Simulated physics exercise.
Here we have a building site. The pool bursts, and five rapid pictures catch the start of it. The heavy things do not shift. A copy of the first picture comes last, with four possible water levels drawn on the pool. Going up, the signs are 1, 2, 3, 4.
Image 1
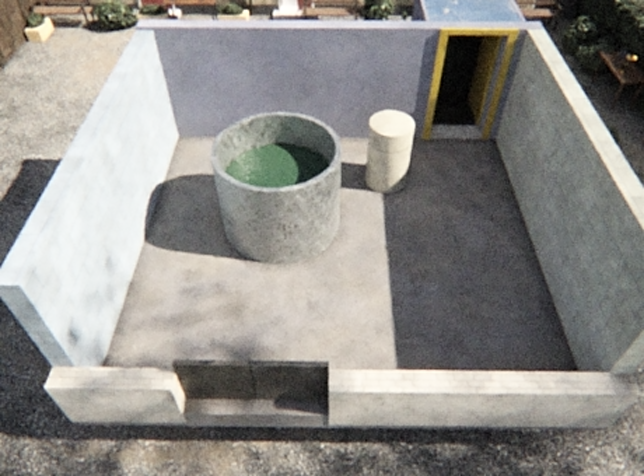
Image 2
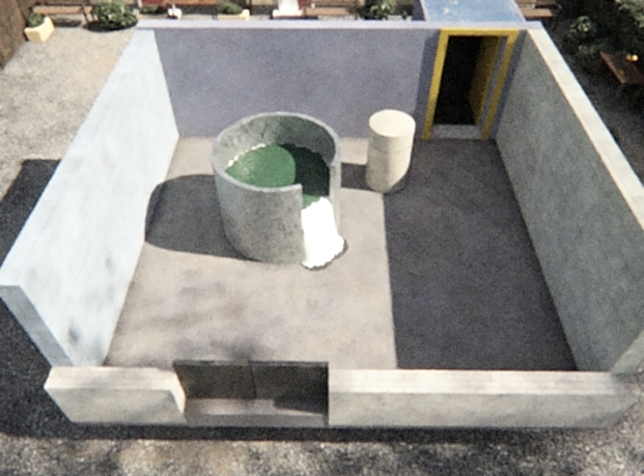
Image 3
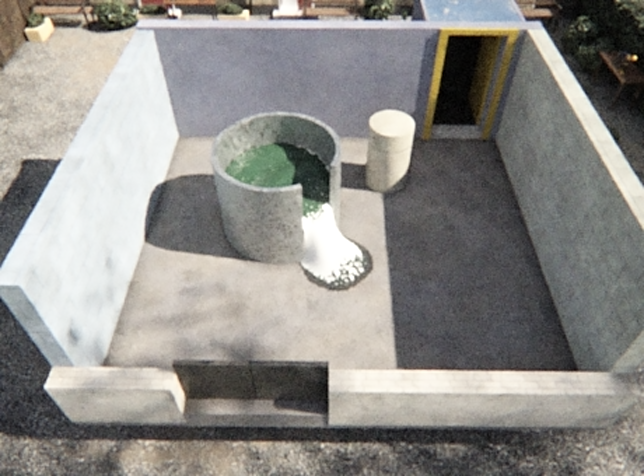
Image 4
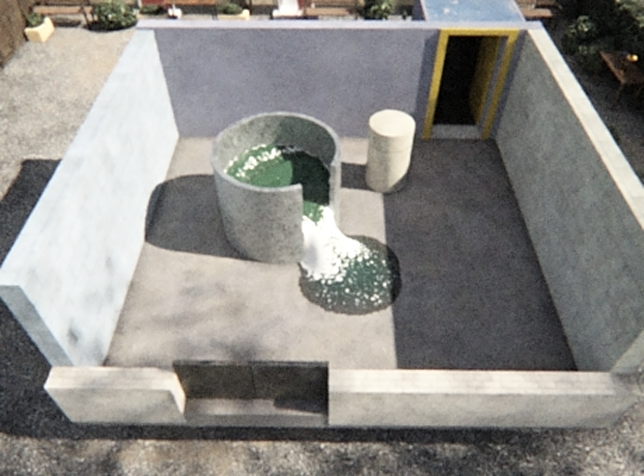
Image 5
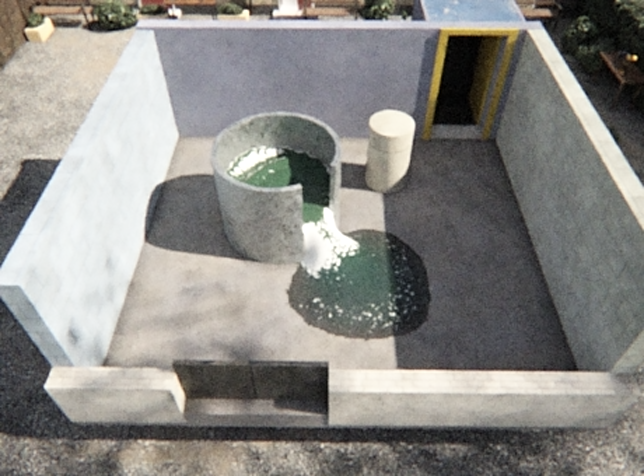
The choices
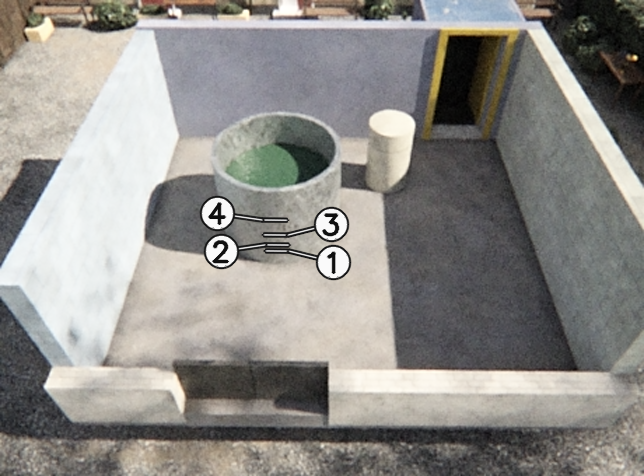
At a walled building site, green water sat still in a round concrete pool until a gap opened in its side, and the water poured out foaming and spread across the ground in a widening puddle.
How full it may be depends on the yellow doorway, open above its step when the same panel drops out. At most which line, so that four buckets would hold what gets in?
Level 4.
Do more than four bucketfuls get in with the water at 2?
No, that is safe.
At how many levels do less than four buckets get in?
All of the four.
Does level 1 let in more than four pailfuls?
No, that is safe.
In white, 1 at (277, 251); 2 at (276, 244); 3 at (275, 234); 4 at (274, 220); from the bottom up 1, 2, 3, 4.
With 1, nothing gets over.
With 2, nothing gets over.
With 3, nothing gets over.
With 4, a bucket or two gets in.
